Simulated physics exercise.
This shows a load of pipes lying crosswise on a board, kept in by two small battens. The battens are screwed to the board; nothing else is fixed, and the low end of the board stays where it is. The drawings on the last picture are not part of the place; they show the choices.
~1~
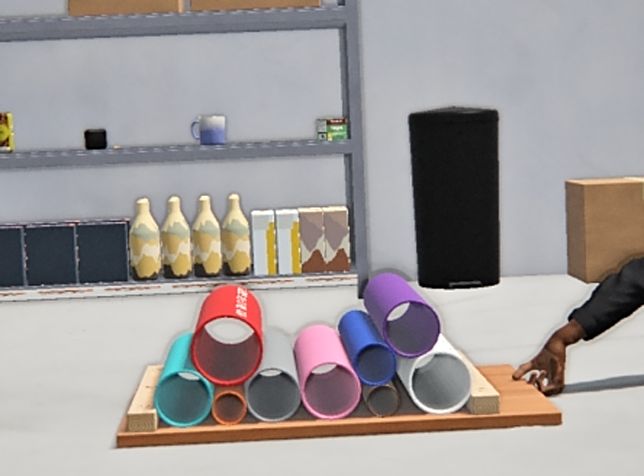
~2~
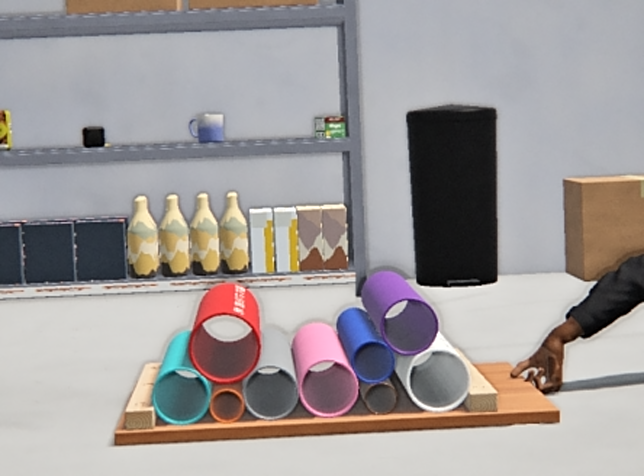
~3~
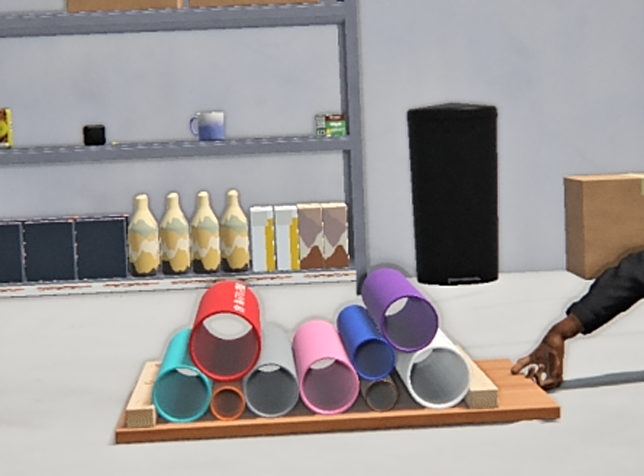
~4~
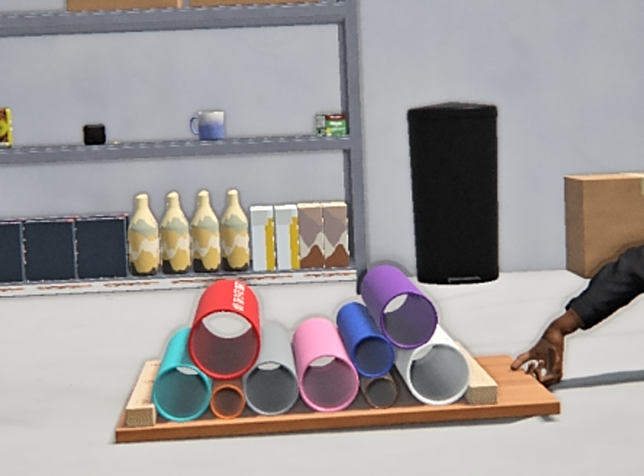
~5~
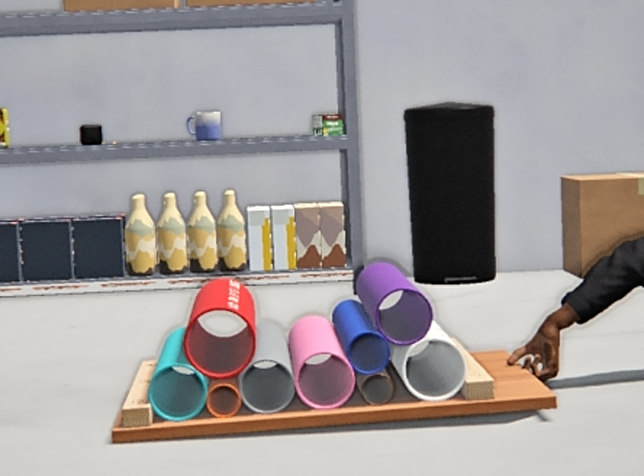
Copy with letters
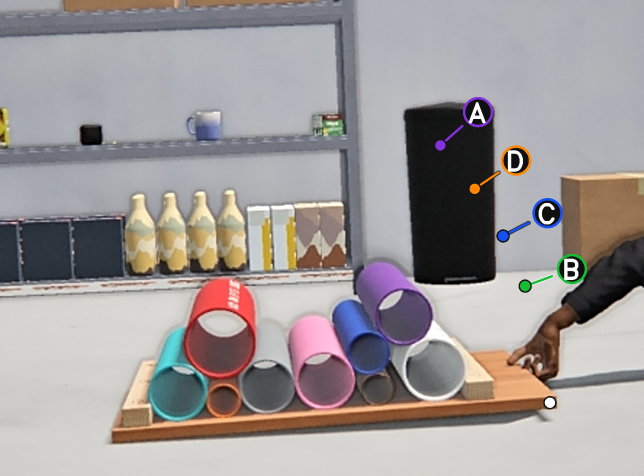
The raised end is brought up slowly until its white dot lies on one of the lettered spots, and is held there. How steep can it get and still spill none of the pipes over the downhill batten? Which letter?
Lift it to A and no more.
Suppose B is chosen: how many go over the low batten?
At B the number is none.
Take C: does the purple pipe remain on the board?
The purple pipe: Yes.
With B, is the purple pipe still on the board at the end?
The purple pipe: Yes.
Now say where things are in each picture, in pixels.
In the first picture, grey pipe (273, 395); pink pipe (330, 391).
In the second picture, white pipe (438, 380).
In the third picture, board (331, 388); white pipe (439, 377); grey pipe (271, 390).
In the fourth picture, board (331, 385); turquoise pipe (182, 393); grey pipe (271, 389); orange pipe (227, 402).
In the fifth picture, board (328, 383); turquoise pipe (178, 393); orange pipe (224, 401).
On the marked copy, A at (440, 145); B at (525, 286); C at (503, 236); D at (475, 189); the white dot at (550, 402).
Taking A. A third of the way, board at 21°.
Two thirds of the way, board at 39°.
When it is over, board at 39°, none over the low batten.
As for the rest, B none over the low batten; C none over the low batten; D none over the low batten.
